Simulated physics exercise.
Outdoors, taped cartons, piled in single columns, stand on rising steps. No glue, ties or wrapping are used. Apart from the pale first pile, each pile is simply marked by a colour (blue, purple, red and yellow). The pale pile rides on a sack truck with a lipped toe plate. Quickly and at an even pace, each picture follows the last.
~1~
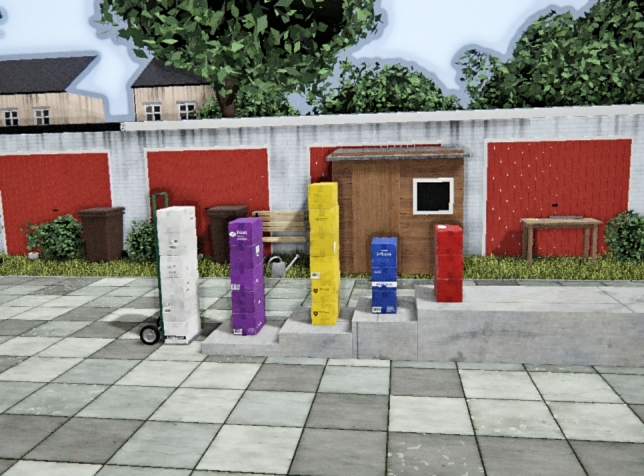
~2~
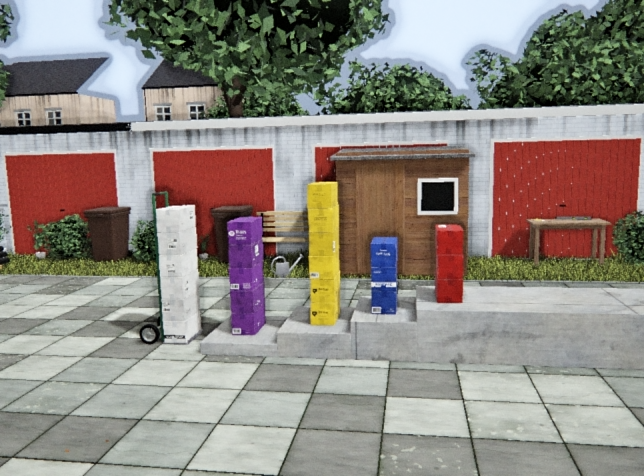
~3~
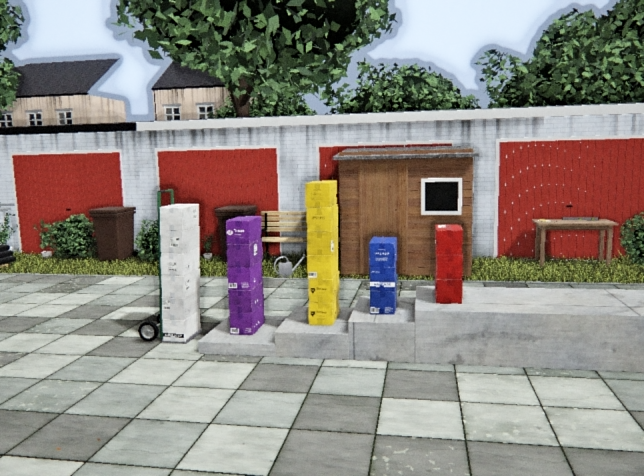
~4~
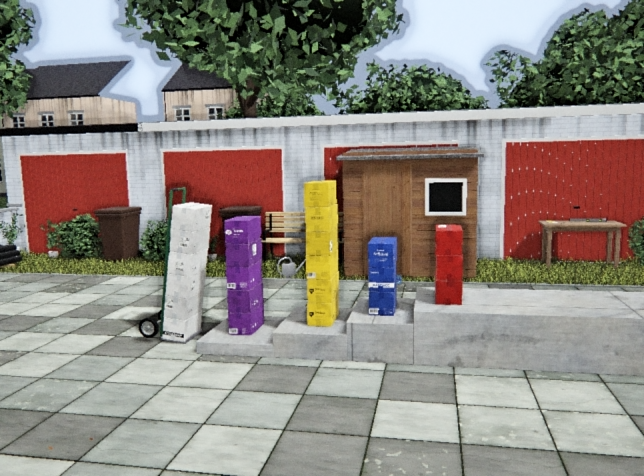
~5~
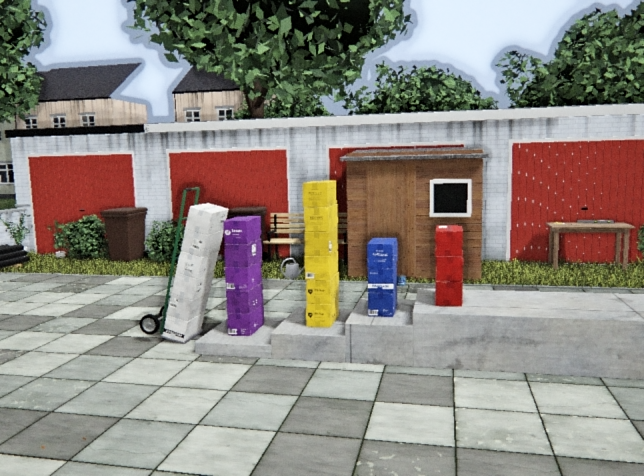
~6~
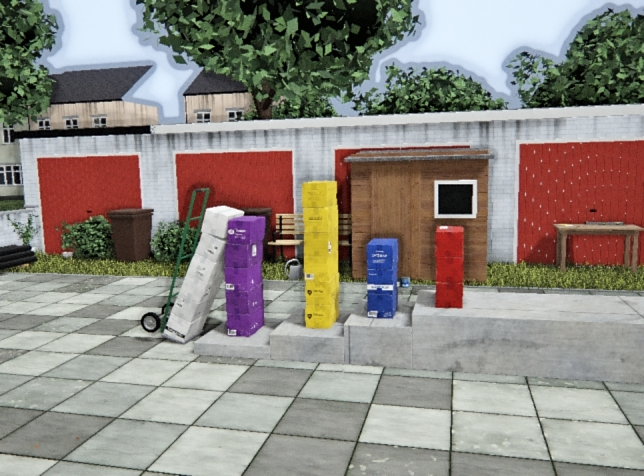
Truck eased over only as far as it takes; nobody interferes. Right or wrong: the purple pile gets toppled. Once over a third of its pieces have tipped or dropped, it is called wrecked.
Right.
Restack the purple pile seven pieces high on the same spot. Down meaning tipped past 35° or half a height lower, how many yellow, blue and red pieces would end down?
The numbers come out as yellow 4, blue 3 and red 3.
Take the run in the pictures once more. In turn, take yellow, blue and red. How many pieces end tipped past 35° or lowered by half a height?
Pieces down at the end - yellow: 3, blue: 1, red: 1.
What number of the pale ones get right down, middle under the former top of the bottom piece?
That would be 1 in total.
Soon, 6 of the pale pile down; none of the 5 purple cartons down (0 of 17 in all colours); top purple carton tipped clearly.
A while on, 6 of the pale pile down; 3 of the 5 purple cartons down (3 of 17 in all colours); top purple carton tipped a little, about its own height lower; top yellow carton tipped barely.
Towards the end, 6 of the pale pile down; 3 of the 5 purple cartons down (7 of 17 in all colours); top purple carton tipped a little, some two heights lower; top blue carton on its side.
Finally, 6 of the pale pile down; 3 of the 5 purple cartons down (8 of 17 in all colours); top purple carton tipped barely, some two heights lower; top red carton on its side. Seen by the last camera, middles, top purple carton near (313, 284), top red carton near (489, 292).
